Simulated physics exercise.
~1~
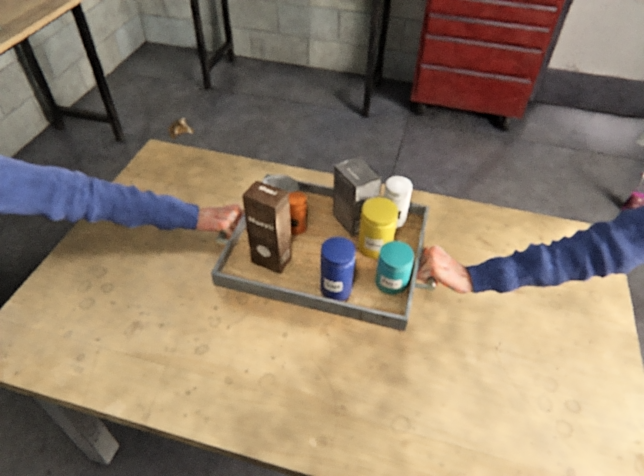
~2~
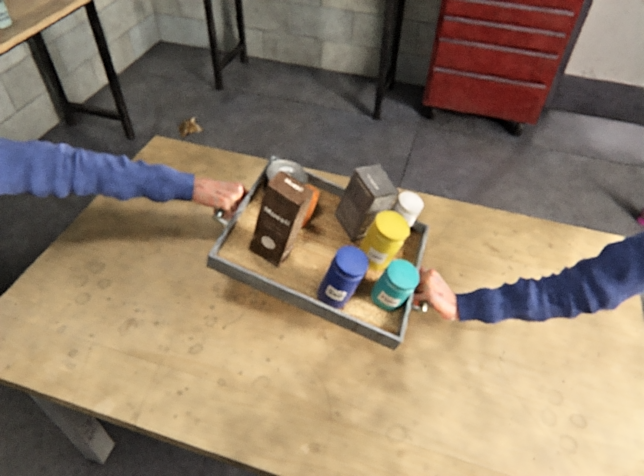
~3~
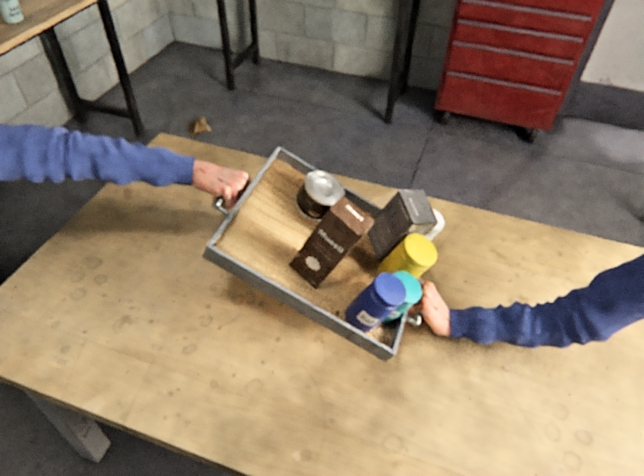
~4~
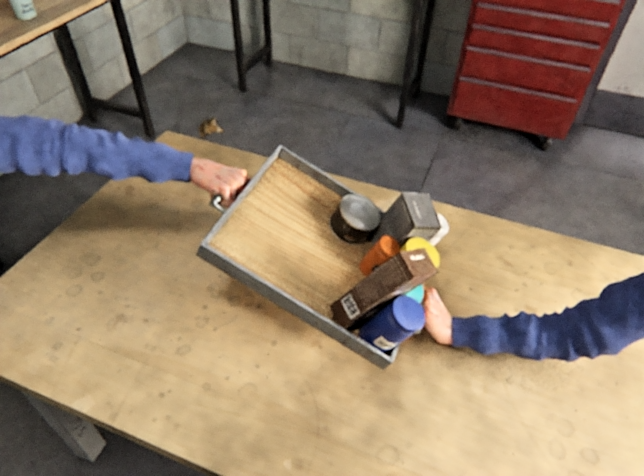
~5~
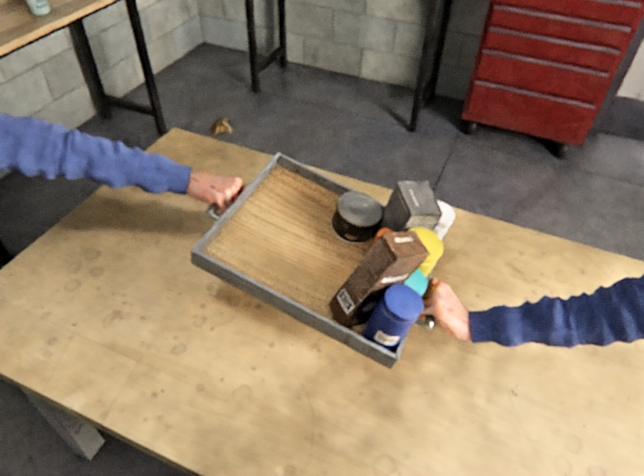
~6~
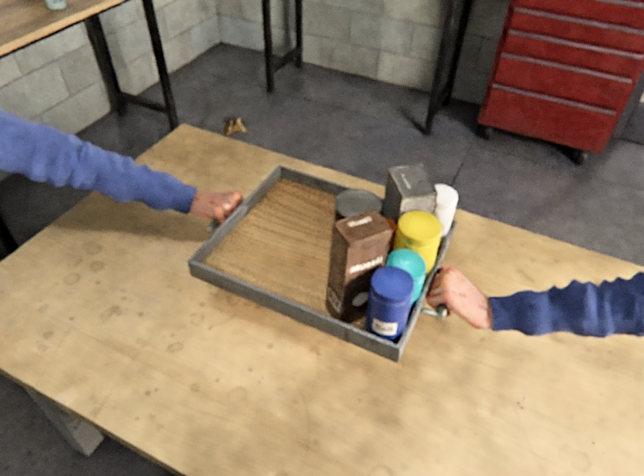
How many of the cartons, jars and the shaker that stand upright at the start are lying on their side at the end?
None of them are lying on their side at the end. They lean and slide to the right as the tray tips, but stand upright again once it is levelled.
